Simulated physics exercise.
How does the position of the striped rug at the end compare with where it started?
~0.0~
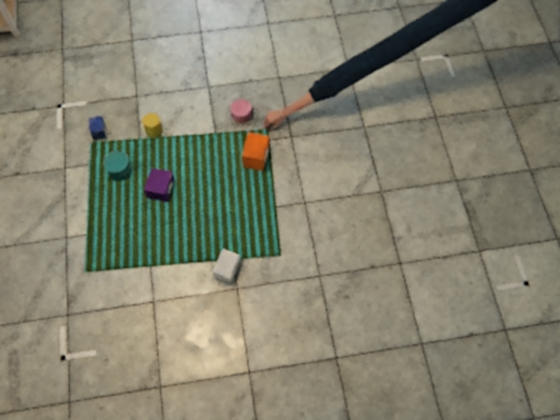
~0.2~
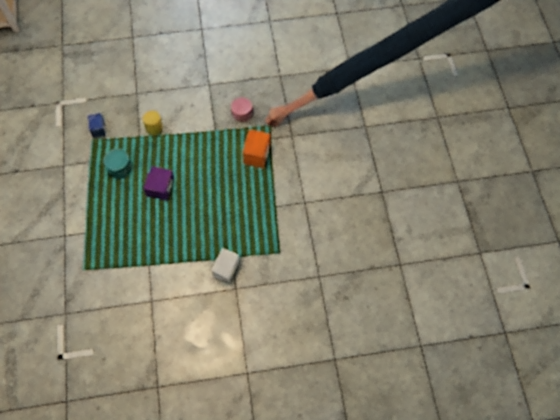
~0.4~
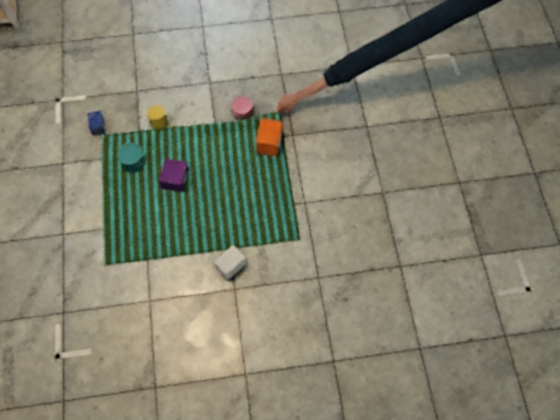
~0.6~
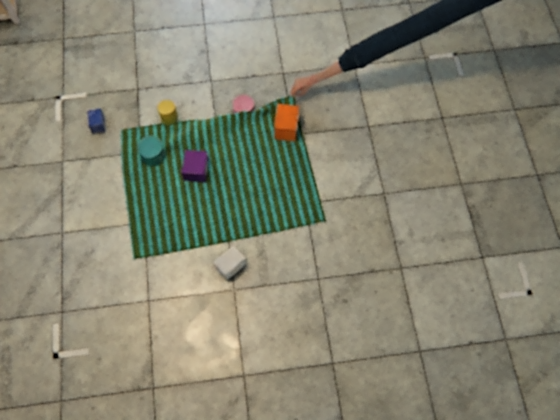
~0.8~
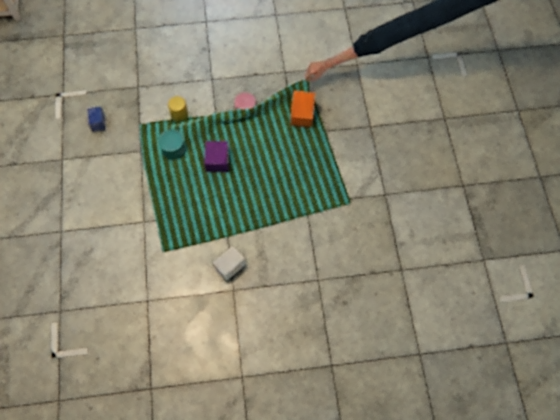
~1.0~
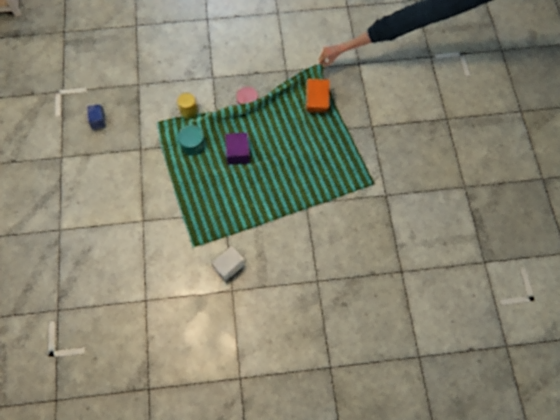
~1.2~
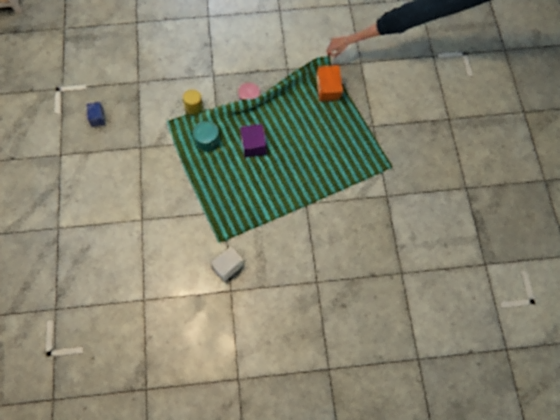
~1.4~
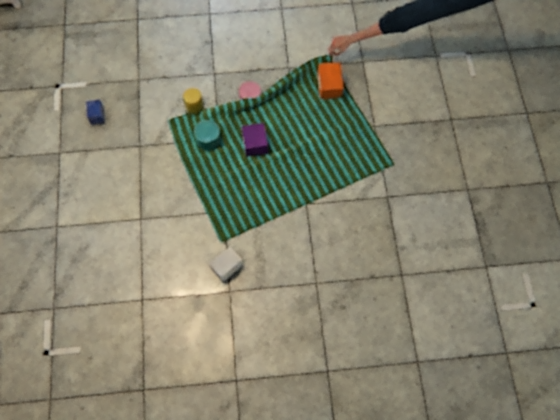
The rug ends up farther right and higher up the floor than where it started, clear of the white box and farther from the blue one.
